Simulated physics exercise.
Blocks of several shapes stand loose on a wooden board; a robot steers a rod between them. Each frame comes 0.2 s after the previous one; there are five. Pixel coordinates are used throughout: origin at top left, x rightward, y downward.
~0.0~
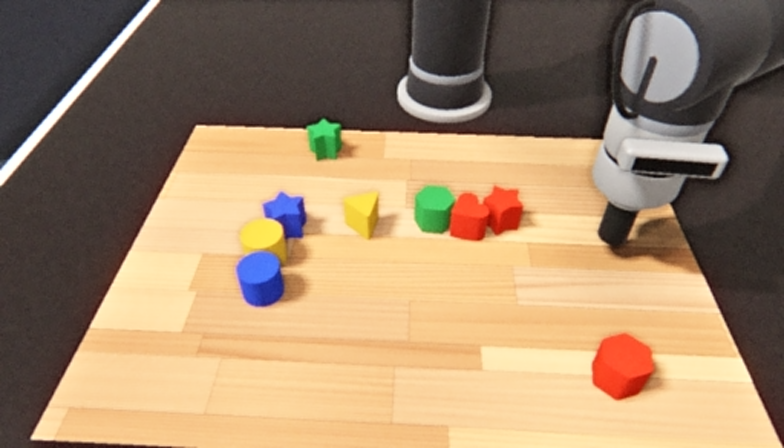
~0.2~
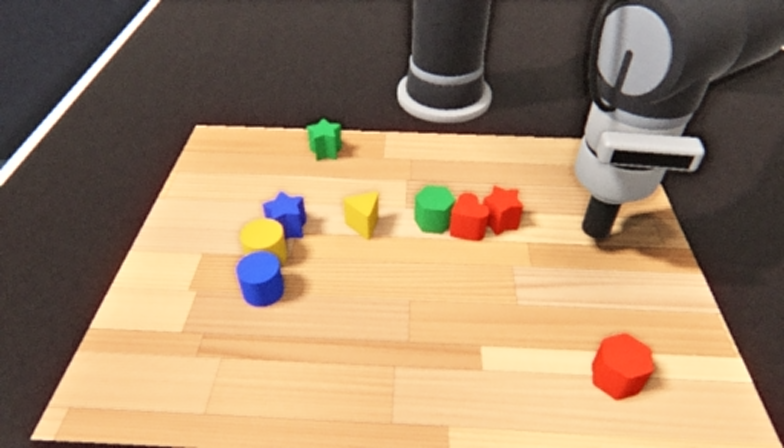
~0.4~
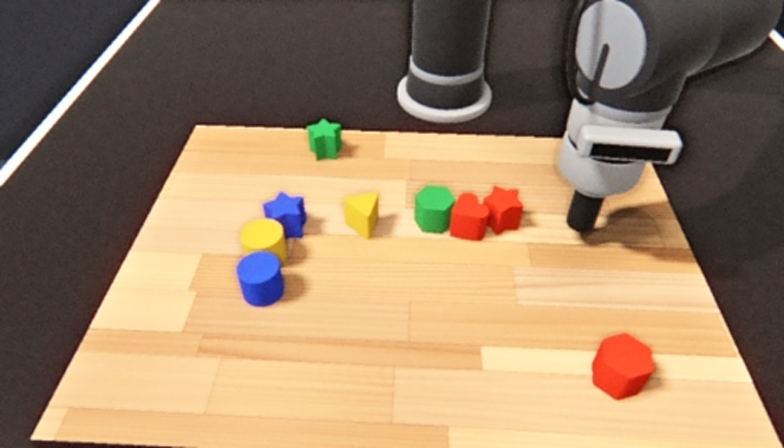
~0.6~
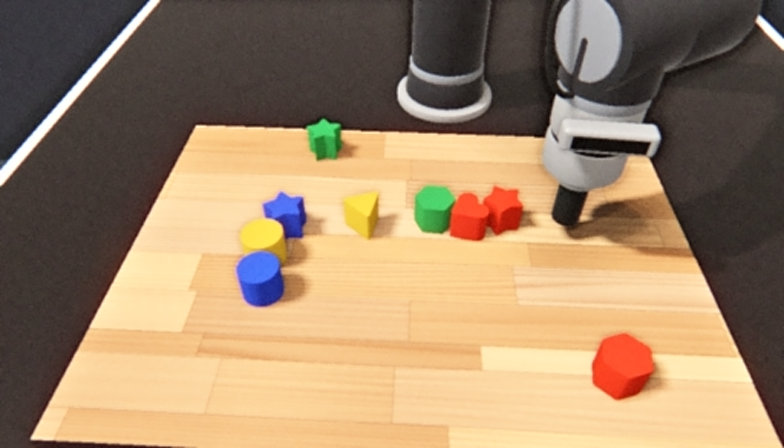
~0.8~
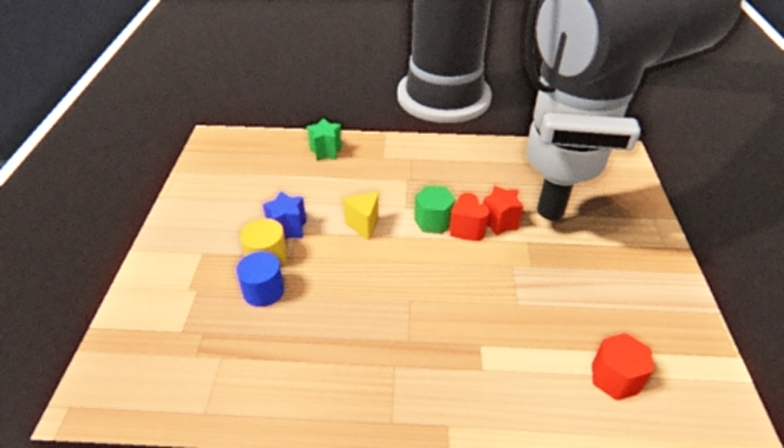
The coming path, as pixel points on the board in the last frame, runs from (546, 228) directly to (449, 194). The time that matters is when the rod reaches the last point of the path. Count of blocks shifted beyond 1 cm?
I expect three or more blocks to move.
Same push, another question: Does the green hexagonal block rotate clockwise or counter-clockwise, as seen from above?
Clockwise.
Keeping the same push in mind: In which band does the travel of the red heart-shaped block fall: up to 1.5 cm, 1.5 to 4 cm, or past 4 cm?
My prediction: Between 1.5 and 4 cm.
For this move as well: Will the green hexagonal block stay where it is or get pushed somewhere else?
Shifted.
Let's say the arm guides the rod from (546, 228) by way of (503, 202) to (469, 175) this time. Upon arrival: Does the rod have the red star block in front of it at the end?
Answer: No.
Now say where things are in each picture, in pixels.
Rod's lower end at (612, 237); green hexagonal block at (436, 197); red heart-shaped block at (470, 206); red star block at (504, 198), in the first frame.
Rod at (595, 230); blocks still, in the second frame.
Rod at (580, 224); blocks still, in the third frame.
Rod at (565, 218); blocks still, in the fourth frame.
Rod at (550, 213); green hexagonal block at (436, 197); red heart-shaped block at (470, 206); red star block at (504, 198), in the fifth frame.
The first path, step by step. One third of the way, rod at (516, 201); green hexagonal block at (431, 197); red heart-shaped block at (466, 205), turned 20° anticlockwise; red star block at (490, 194).
Two thirds of the way, rod at (482, 190); green hexagonal block at (414, 200), turned 50° clockwise; red heart-shaped block at (451, 210), turned 55° anticlockwise; red star block at (458, 191), turned 40° anticlockwise.
At the end, rod at (451, 179); green hexagonal block at (414, 200), turned 50° clockwise; red heart-shaped block at (451, 211), turned 60° anticlockwise; red star block at (449, 188), turned 70° anticlockwise.
